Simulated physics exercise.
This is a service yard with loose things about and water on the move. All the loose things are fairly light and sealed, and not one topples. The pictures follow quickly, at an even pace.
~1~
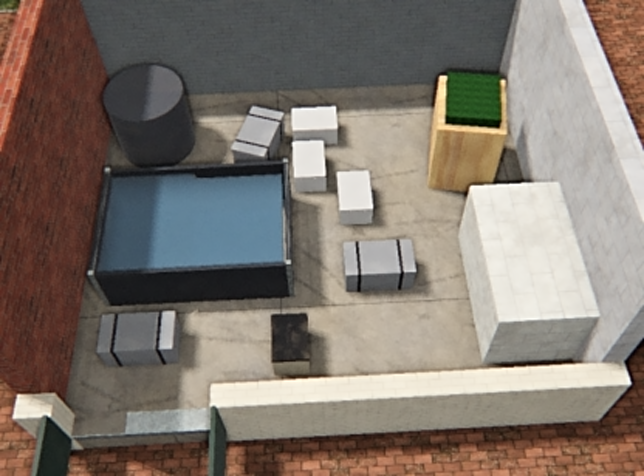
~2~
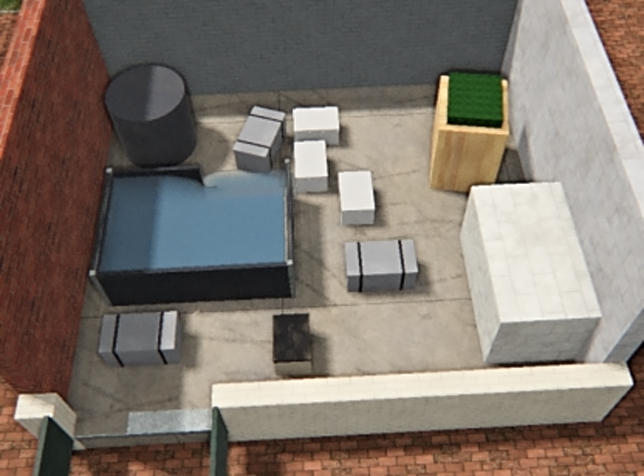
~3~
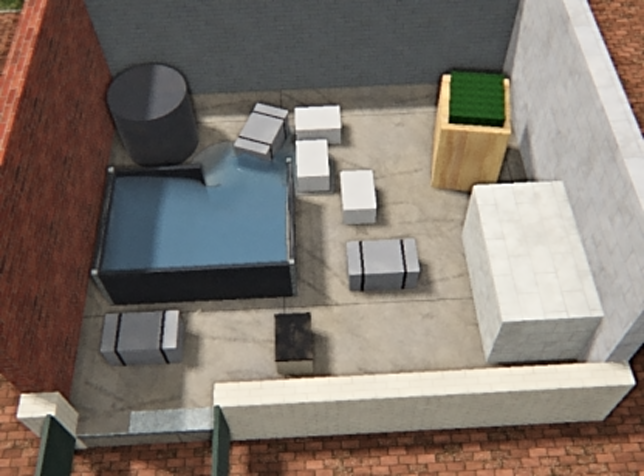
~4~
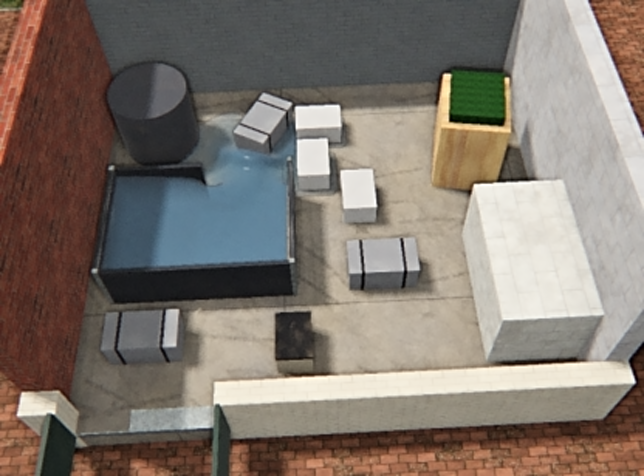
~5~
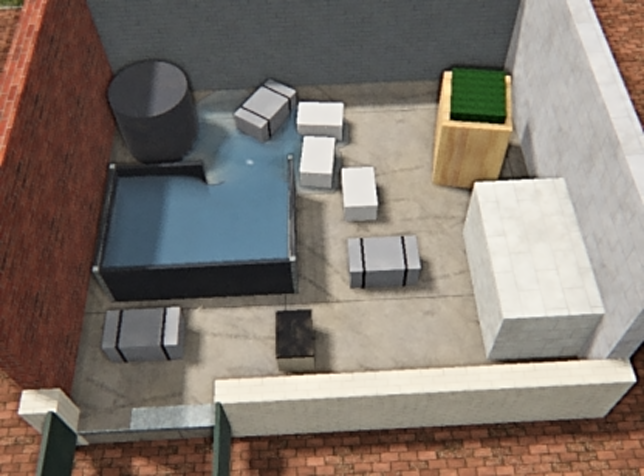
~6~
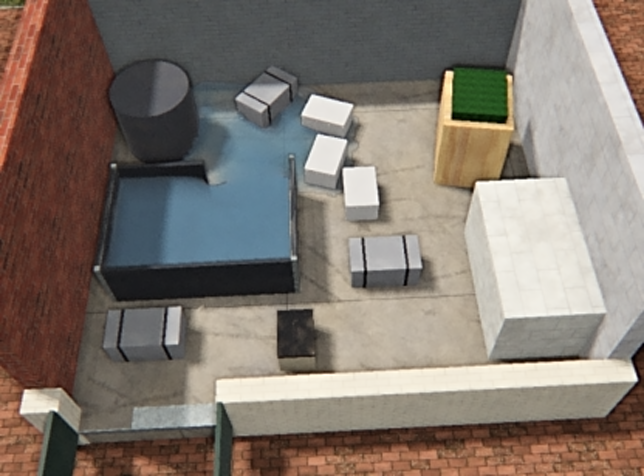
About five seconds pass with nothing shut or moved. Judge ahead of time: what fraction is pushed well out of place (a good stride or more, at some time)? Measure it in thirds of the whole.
The share is one to two thirds of the whole.
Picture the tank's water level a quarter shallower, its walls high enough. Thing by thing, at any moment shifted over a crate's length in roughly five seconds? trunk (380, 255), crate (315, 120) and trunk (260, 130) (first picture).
One after the other: Under that, that far or more, swept aside.
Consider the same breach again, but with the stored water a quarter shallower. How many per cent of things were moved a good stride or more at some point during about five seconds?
About 30 %.
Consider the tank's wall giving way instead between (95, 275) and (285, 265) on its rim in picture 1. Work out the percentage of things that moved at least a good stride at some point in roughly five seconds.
Around 30 in a hundred.
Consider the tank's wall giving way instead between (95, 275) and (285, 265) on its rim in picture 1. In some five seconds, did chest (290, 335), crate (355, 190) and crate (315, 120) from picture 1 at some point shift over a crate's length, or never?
Taking them in order, displaced that much, less than that, less than that.
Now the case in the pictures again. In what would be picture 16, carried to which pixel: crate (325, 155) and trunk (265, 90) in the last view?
About (364, 154) and (221, 78).
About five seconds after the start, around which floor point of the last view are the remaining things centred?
Roughly at (329, 215) in the last view.
A moment on, 2 of 7 are well off their spots; 0 afloat.
Next, 3 of 7 are well off their spots; 1 afloat.
Later, 3 of 7 are well off their spots; 2 afloat.
In the end, 3 of 7 are well off their spots, and 3 have been at some point; 2 afloat.
